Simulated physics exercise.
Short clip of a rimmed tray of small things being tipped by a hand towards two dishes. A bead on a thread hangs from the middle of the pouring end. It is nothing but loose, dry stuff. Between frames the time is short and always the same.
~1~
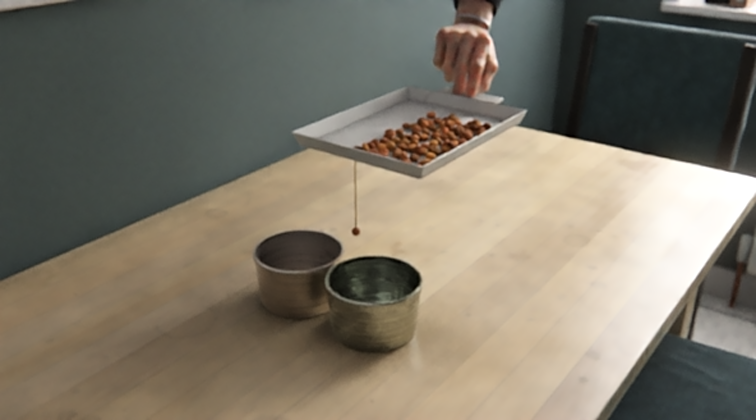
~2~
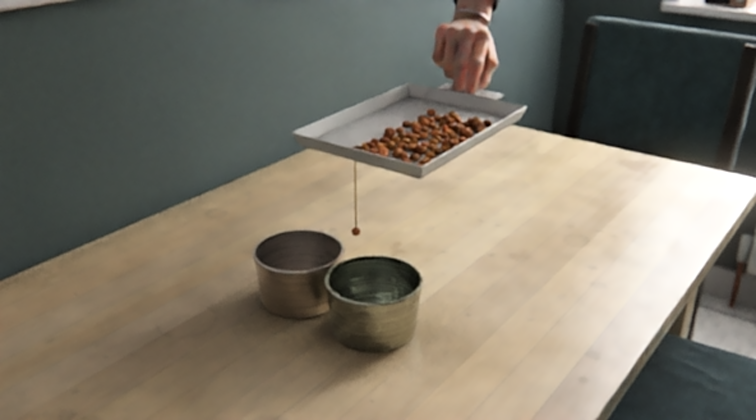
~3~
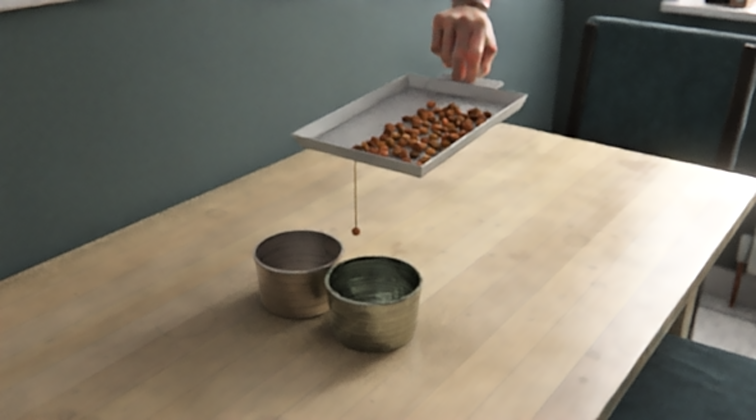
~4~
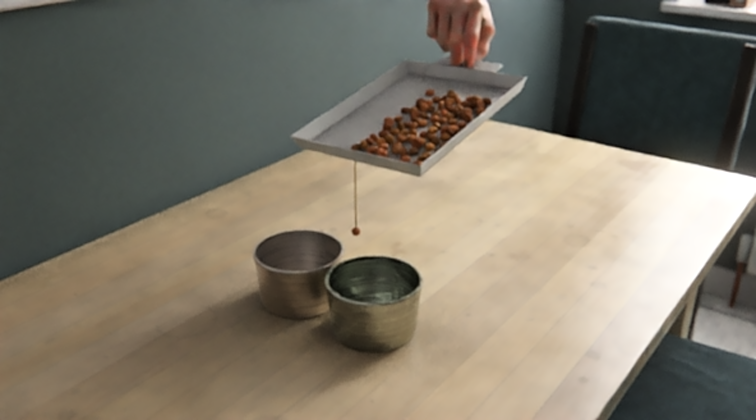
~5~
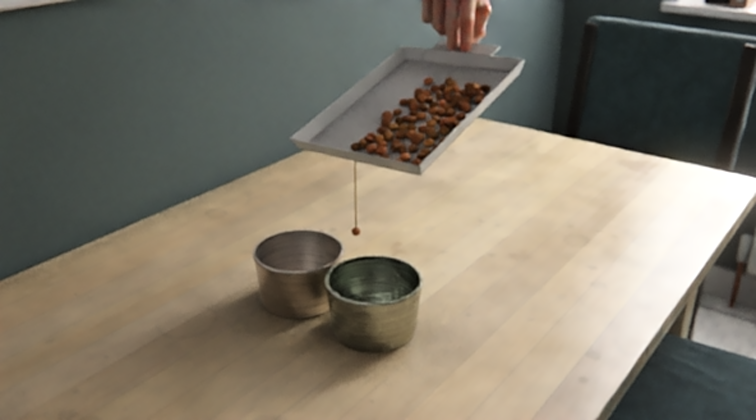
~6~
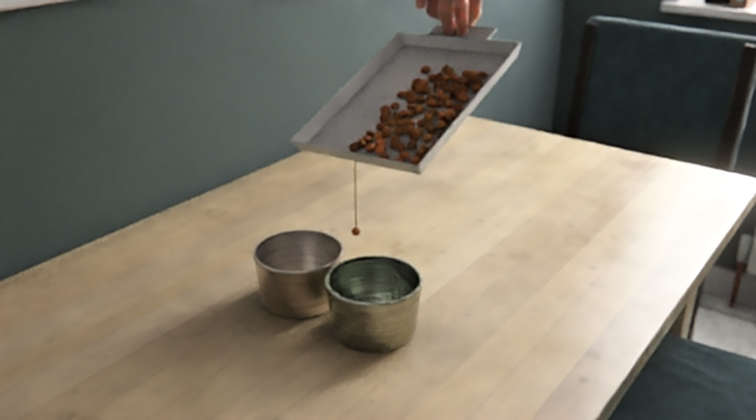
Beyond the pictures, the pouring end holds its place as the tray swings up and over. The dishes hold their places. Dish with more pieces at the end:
The dish on the left is going to receive more.
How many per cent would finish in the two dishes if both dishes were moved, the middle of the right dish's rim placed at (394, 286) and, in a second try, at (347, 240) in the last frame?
The first comes to 70 percent and the second to 50 percent.
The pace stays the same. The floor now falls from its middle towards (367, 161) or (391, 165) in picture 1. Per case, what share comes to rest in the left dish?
So it's 30 percent with the first slope and 0 percent with the other.
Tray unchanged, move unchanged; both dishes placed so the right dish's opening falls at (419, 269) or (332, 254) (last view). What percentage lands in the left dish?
Respectively 40 percent and 30 percent.
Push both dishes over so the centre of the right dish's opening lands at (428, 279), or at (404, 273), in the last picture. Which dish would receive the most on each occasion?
First try: The leftmost dish. Second try: The leftmost dish.
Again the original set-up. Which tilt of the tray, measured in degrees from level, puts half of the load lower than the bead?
Roughly 95 degrees.
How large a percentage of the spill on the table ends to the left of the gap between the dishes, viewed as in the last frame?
Left share: Close to 90 %.
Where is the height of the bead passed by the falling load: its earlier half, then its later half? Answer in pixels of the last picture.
The leading part at (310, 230), the rest of it at (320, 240).
Soon after the last picture, tray tipped steeply; most on the tray; a small part in the air.
A little later, tray tipped past a quarter turn; a stray few on the tray; about a quarter in the right dish; about half in the left dish; a small part outside both; a small part in the air.
Later still, tray tipped past a quarter turn; about a quarter in the right dish; about half in the left dish; about a quarter outside both.
At rest, tray tipped past a quarter turn; about a quarter in the right dish; about half in the left dish; about a quarter outside both.
